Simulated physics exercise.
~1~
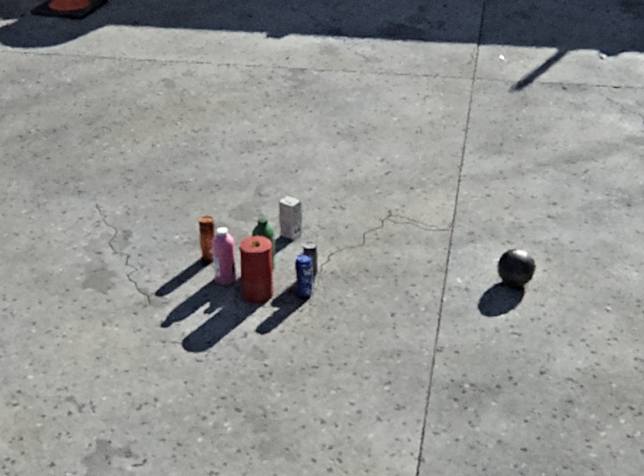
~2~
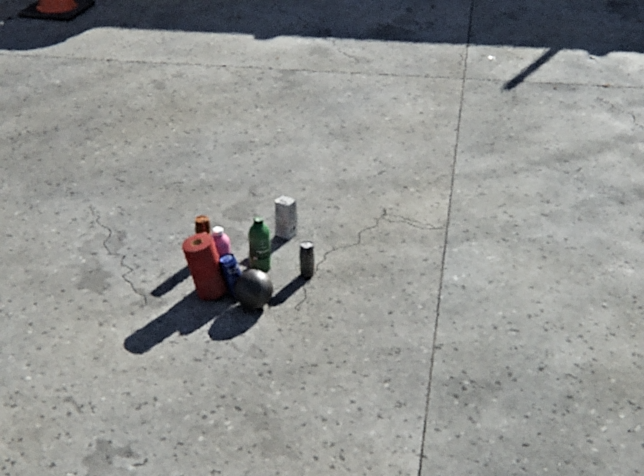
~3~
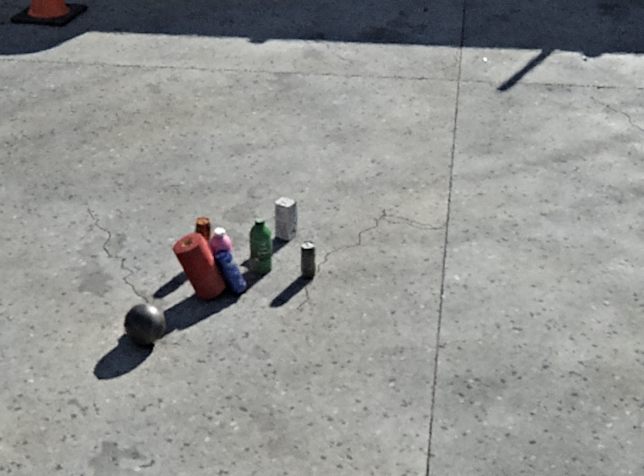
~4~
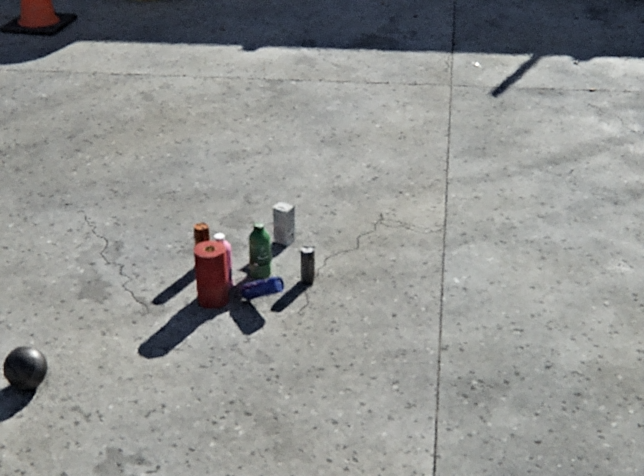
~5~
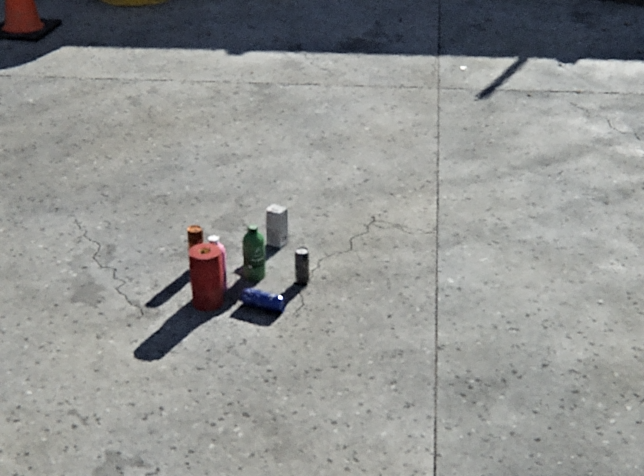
The footage shows a black ball rolling left across sunlit concrete into a cluster of containers, knocking a blue can and a red roll aside before leaving view. The roll leans, then settles upright, while the blue can ends on its side and the others remain standing.
